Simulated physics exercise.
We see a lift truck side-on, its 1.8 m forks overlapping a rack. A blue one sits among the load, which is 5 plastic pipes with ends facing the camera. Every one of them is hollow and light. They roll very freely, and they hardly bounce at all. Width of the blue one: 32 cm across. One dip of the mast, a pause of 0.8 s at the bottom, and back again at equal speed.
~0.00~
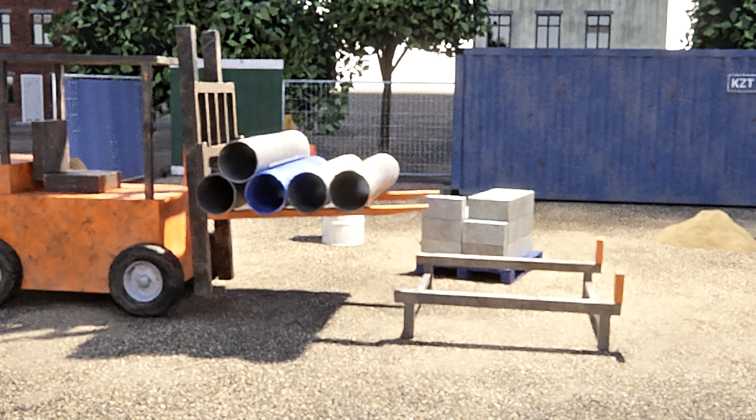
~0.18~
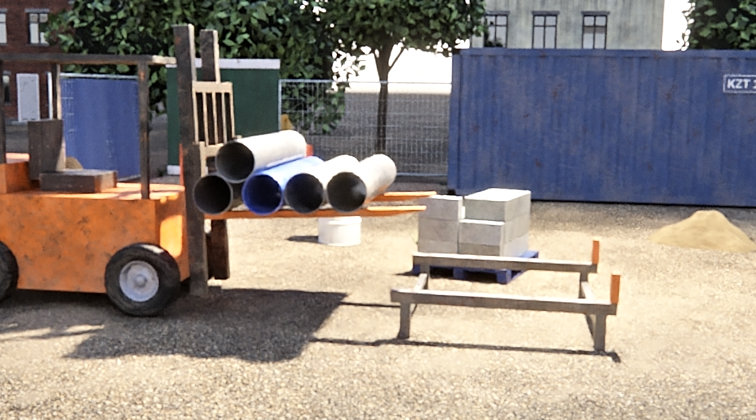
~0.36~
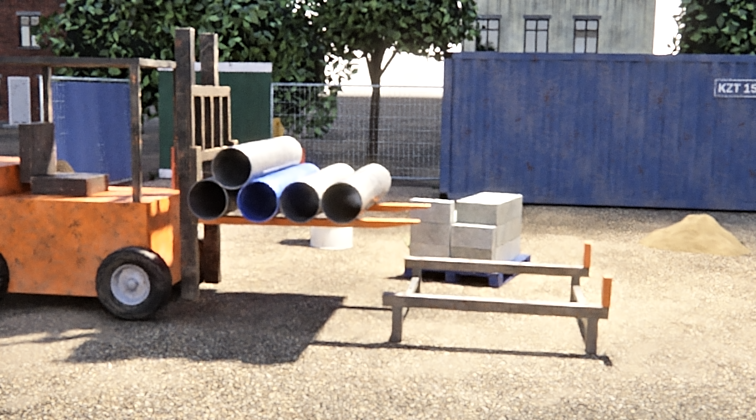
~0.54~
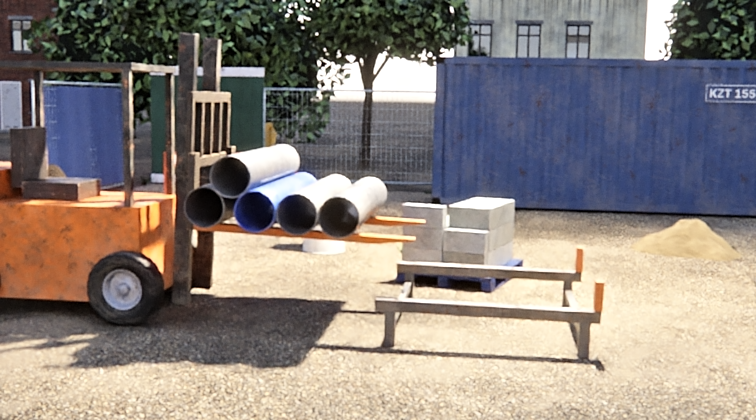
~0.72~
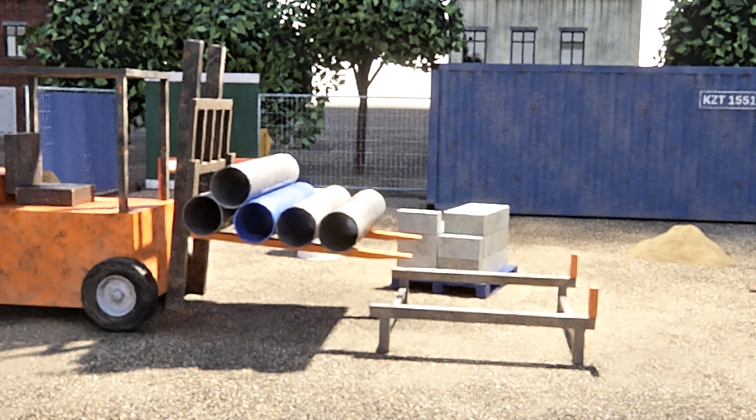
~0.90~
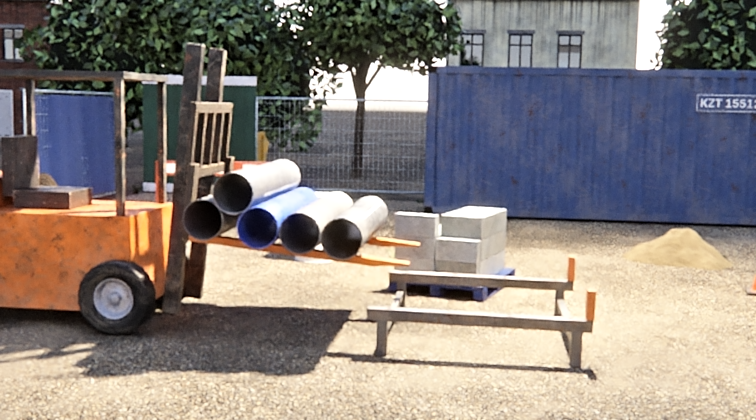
The mast of an orange forklift leaned forward to the right, and its forks went from slightly tips-up to tips-down, with five pipes, one blue, still piled on them beside a low rack.
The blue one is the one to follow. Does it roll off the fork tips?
It ends up off the forks.
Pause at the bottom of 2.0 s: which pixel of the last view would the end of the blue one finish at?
It would finish close to (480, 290) in the last picture.
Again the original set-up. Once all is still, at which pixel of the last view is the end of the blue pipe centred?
It ends up close to (476, 293).
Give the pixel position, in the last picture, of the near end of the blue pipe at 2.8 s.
Around pixel (415, 216).
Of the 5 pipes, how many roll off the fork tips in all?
Tally: 3.
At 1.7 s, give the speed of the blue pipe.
It's going at around 0.7 m/s.
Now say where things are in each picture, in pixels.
In the first picture, blue at (266, 194); forks 3° tips up; tips at (424, 207); 4 of the 5 lie directly on the forks.
In the second picture, blue at (263, 194); forks 3° tips up.
In the third picture, blue at (258, 202); forks 1° tips up.
In the fourth picture, blue at (255, 212); forks 2° tips down; tips at (411, 239).
In the fifth picture, blue at (254, 223); forks 5° tips down.
In the sixth picture, blue at (258, 228); forks 6° tips down; tips at (405, 264).
After 1.7 s, blue is on the forks, 75 cm from the tips, rolling right; 0 of 5 have left the forks.
After 2.8 s, blue is on the rack, 135 cm from the rack's far end, rolling right; 3 of 5 have left the forks.
At rest (4.6 s), blue is on the rack, 85 cm from the rack's far end; 3 of 5 have left the forks.
